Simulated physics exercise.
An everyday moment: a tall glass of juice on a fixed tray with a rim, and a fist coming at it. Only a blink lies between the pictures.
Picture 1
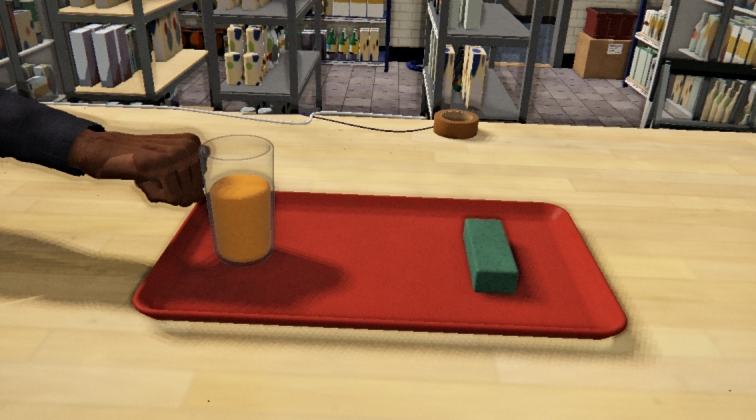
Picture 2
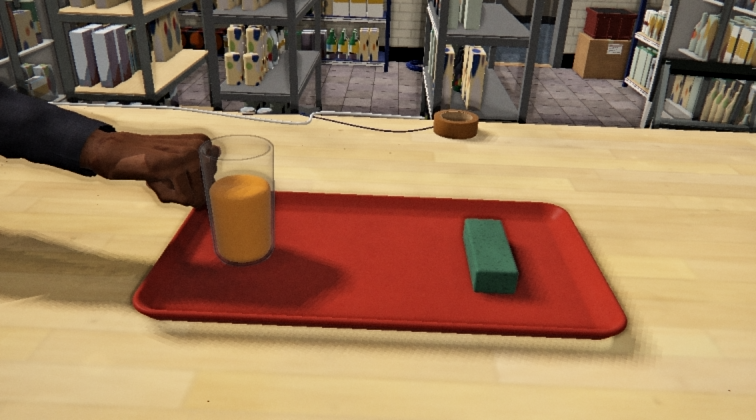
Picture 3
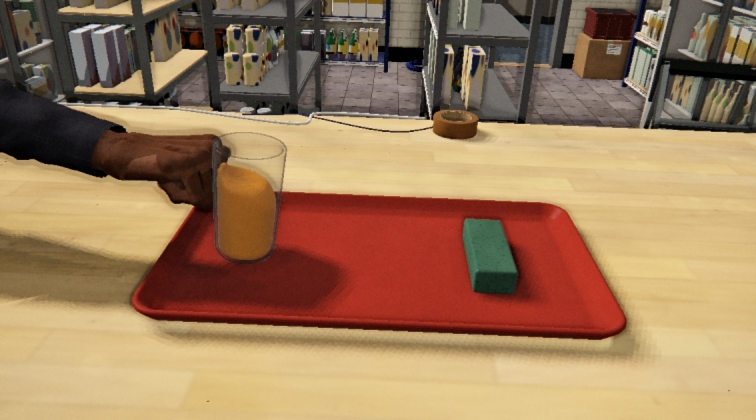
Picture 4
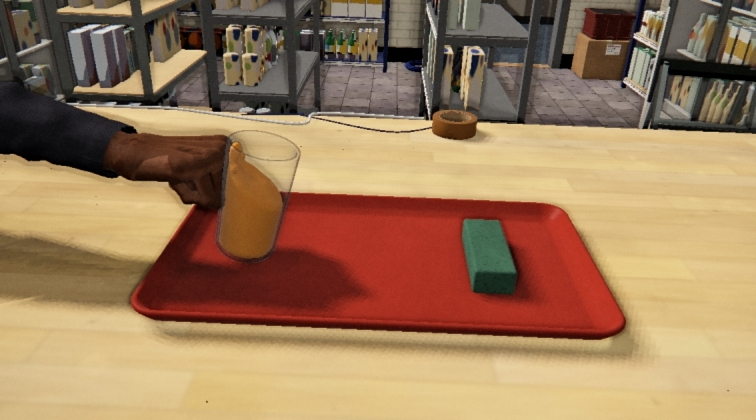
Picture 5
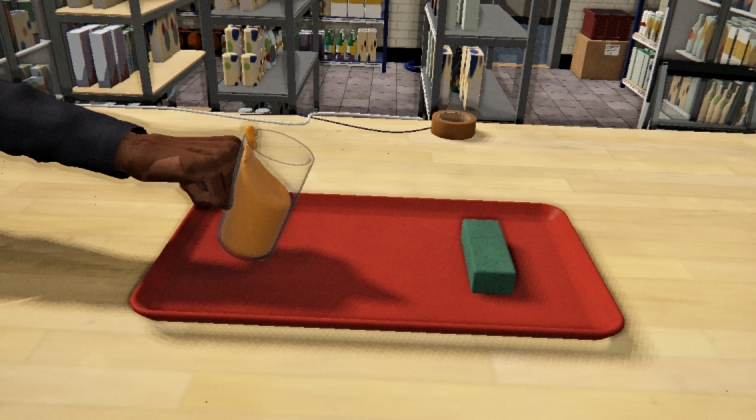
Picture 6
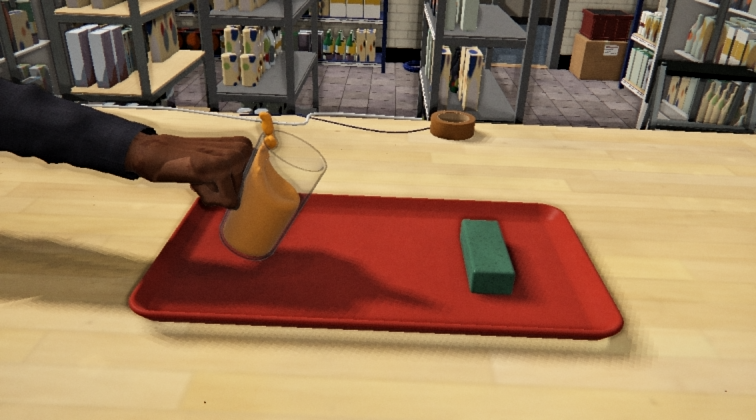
A fist pushes a glass of orange juice, tilting it rightward as the juice sloshes up.
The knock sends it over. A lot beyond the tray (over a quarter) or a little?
In the end less than a quarter leaves the tray.
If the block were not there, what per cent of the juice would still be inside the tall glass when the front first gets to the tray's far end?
Some 45 per cent.
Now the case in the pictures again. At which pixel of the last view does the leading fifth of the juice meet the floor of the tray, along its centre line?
Near (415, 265).
A moment on, the tall glass lies on its side and 97 per cent is in the glass, 0 on the tray and 3 above or beyond its rim.
Next, the tall glass lies on its side and 52 per cent is in the glass, 35 on the tray and 13 above or beyond its rim.
Then the tall glass lies on its side and 28 per cent is in the glass, 42 on the tray and 31 above or beyond its rim.
Later the tall glass lies on its side and 16 per cent is in the glass, 74 on the tray and 10 above or beyond its rim.
Finally, 90 per cent is held by tray and glass, 10 is off the tray.
